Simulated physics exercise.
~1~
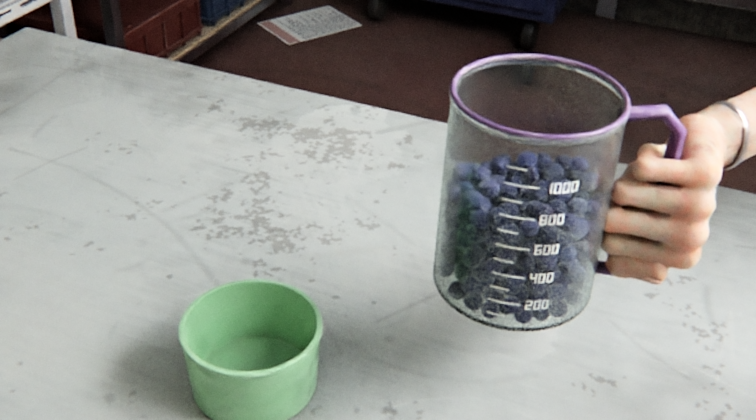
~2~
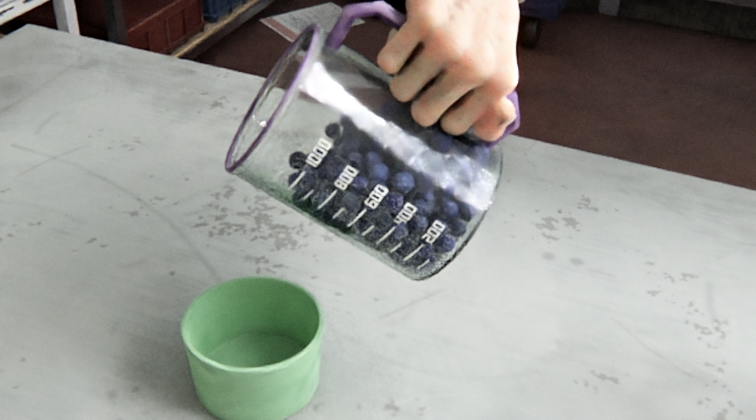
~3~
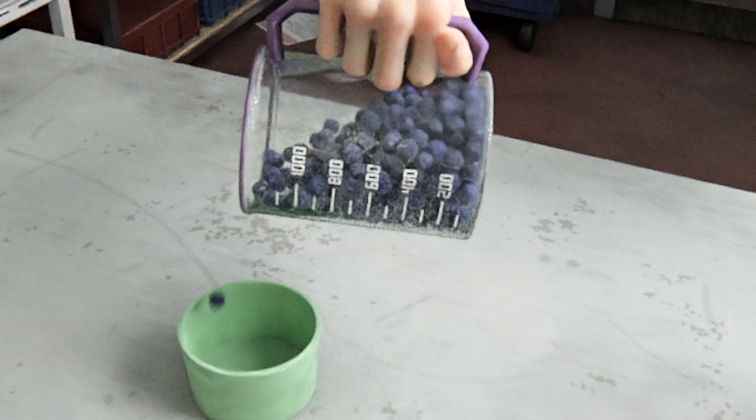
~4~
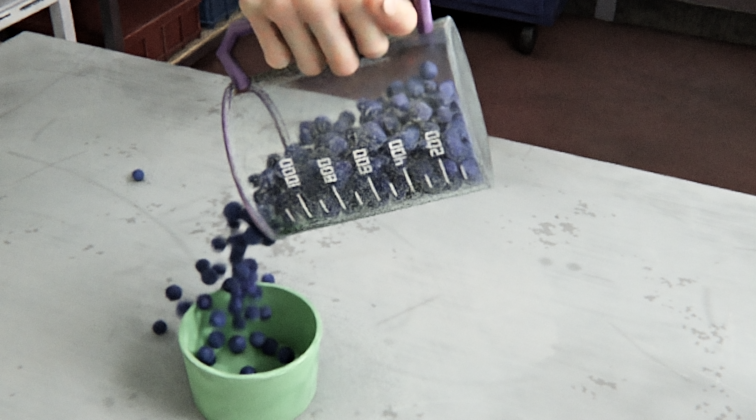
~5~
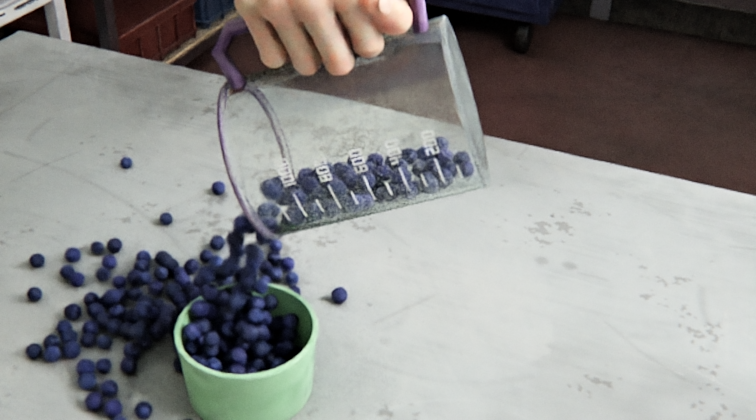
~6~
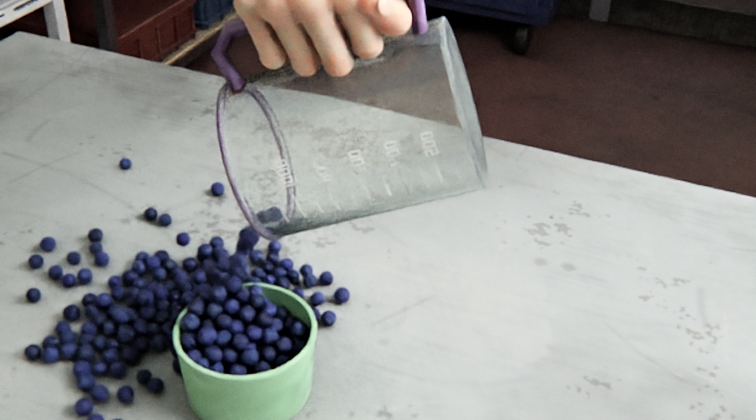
Blueberries pouring from a hand-tilted clear jug with purple trim, filling a small green dish and spilling widely across the table.
